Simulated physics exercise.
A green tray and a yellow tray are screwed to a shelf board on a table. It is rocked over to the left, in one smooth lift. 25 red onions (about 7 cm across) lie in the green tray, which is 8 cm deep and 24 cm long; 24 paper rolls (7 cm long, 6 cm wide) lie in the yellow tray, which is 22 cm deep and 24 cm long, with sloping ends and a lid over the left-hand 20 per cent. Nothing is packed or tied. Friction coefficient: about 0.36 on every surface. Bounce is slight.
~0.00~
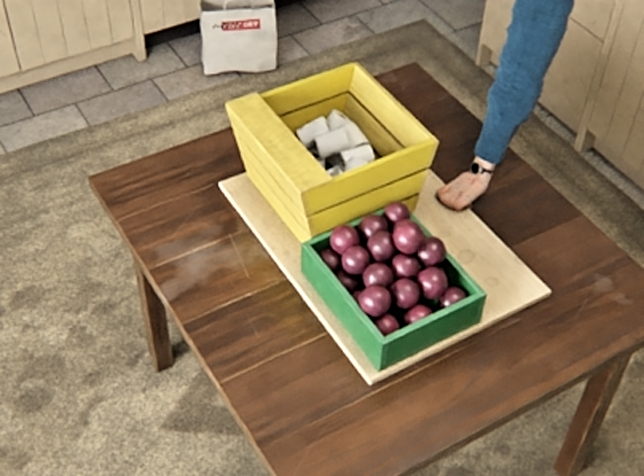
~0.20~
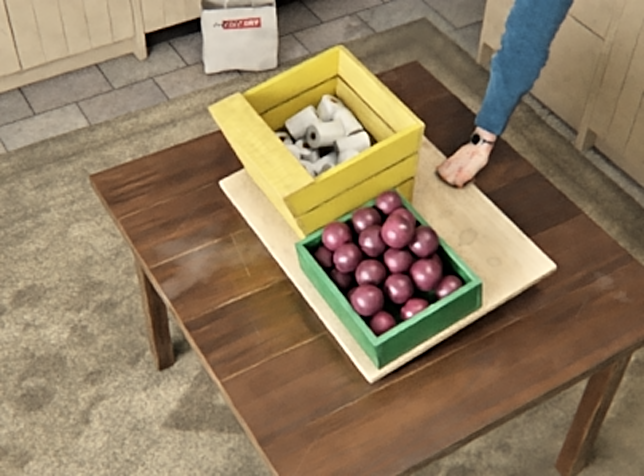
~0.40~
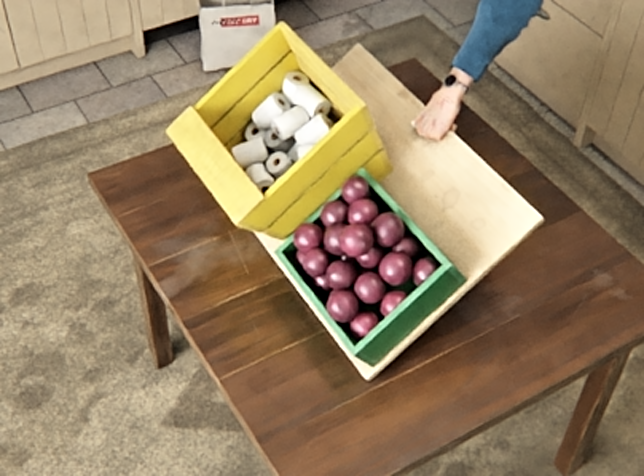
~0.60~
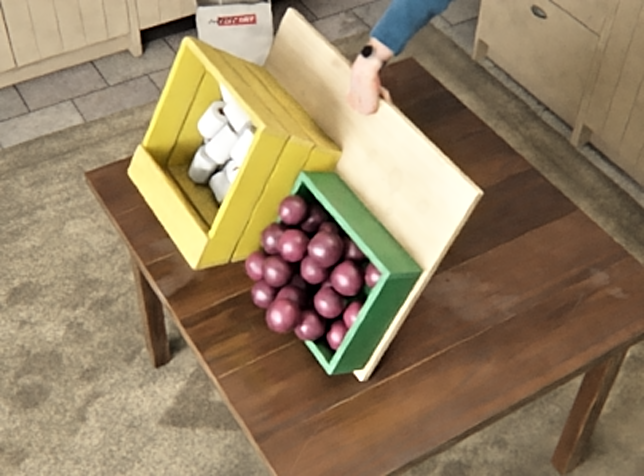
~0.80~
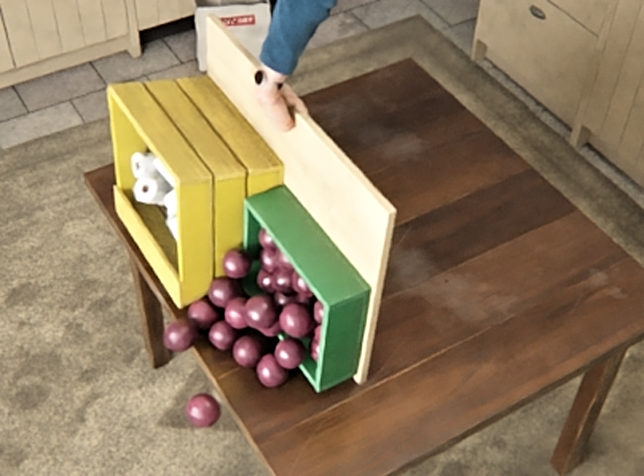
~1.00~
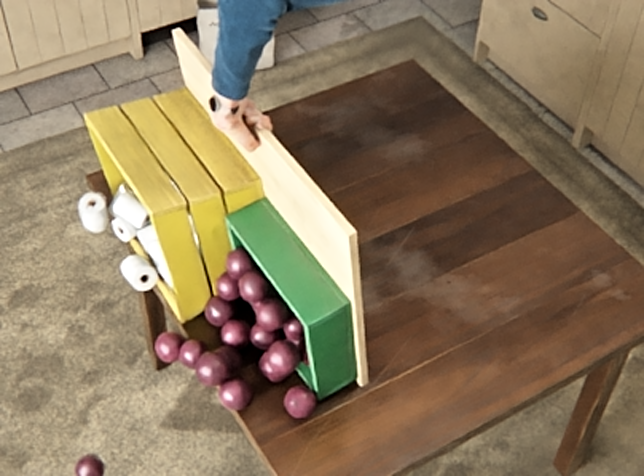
A hand tilts a board leftward, and purple onions, then white rolls, tumble from trays.
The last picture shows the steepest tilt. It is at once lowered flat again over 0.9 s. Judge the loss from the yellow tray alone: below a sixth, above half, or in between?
The yellow tray loses a sixth to a half of its paper rolls.
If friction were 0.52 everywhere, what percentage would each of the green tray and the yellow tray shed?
In that case green tray 80, yellow tray 20 per cent.
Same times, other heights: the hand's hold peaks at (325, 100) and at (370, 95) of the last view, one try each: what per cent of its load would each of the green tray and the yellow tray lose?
Green tray 50 then 50, yellow tray 0 then 0 per cent.
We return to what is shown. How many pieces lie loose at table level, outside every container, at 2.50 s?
About 10.
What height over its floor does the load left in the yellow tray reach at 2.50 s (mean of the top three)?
Roughly 13 cm high.
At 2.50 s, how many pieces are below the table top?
Roughly 16.
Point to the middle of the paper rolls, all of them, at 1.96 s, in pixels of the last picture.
At about (294, 191).
After 1.24 s, tilt 80°; the green tray is down by 21 of 25 and the yellow tray is down by 6 of 24.
After 1.54 s, tilt 34°; the green tray is down by 21 of 25 and the yellow tray is down by 6 of 24.
After 1.96 s, tilt 0°; the green tray is down by 21 of 25 and the yellow tray is down by 6 of 24.
When it is over (at 2.50 s), the green tray is down by 21 of 25 and the yellow tray is down by 6 of 24. Asked share, 6 of 24, 25 per cent.
